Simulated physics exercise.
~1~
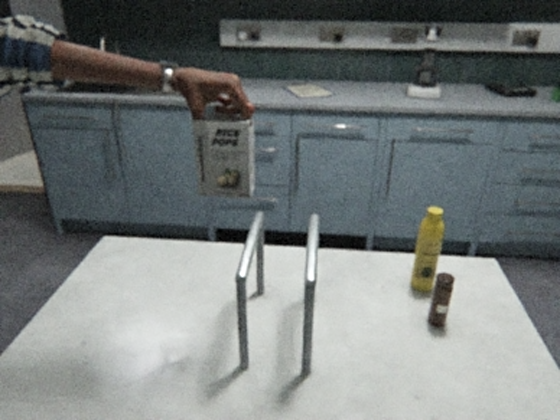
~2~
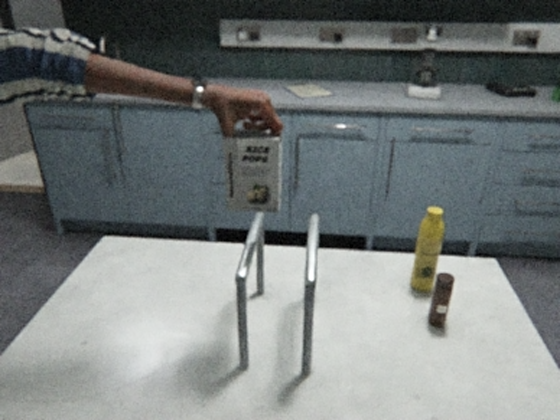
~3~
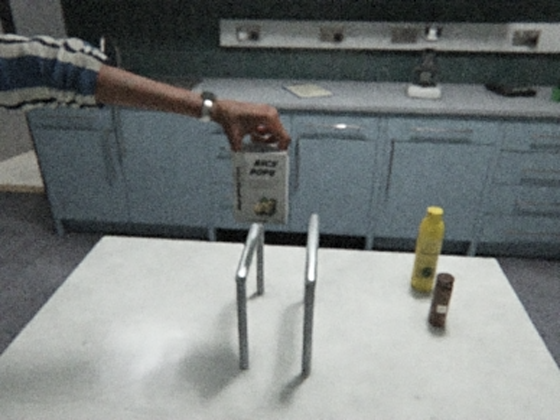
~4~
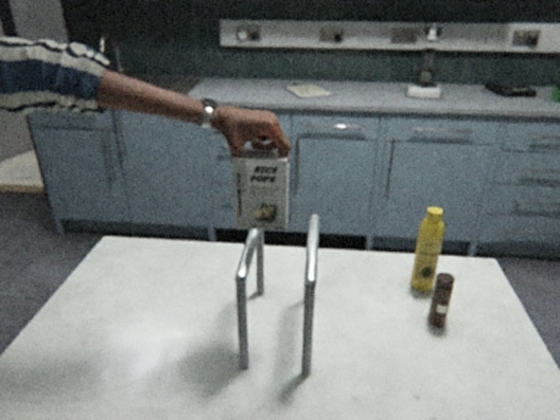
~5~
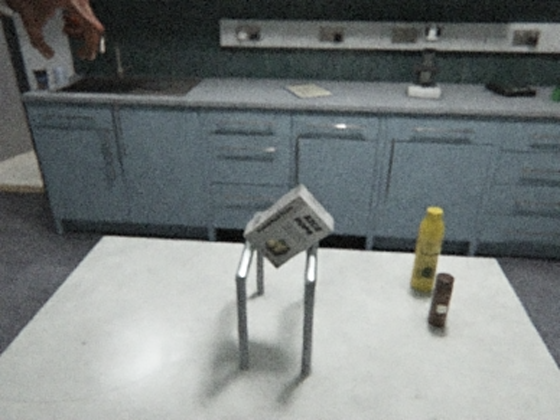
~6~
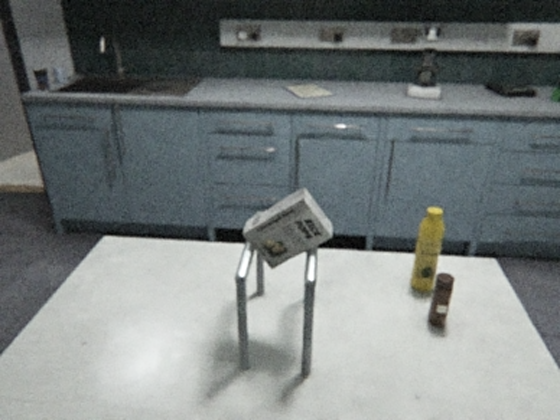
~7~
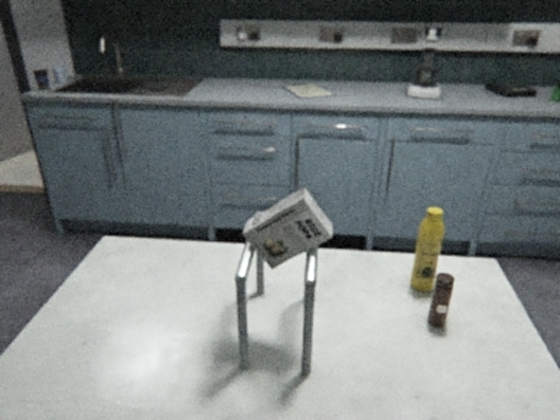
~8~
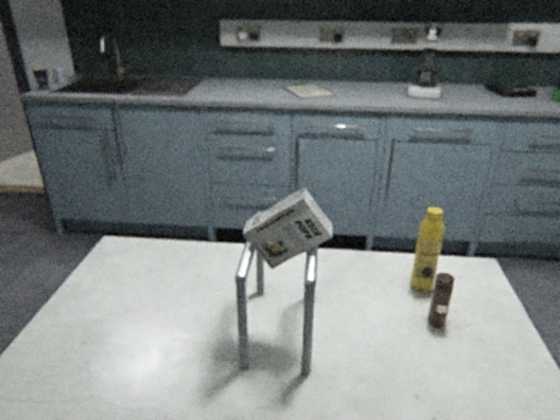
In a kitchen, a hand lowers and releases a white packet, which rests tilted on metal supports.
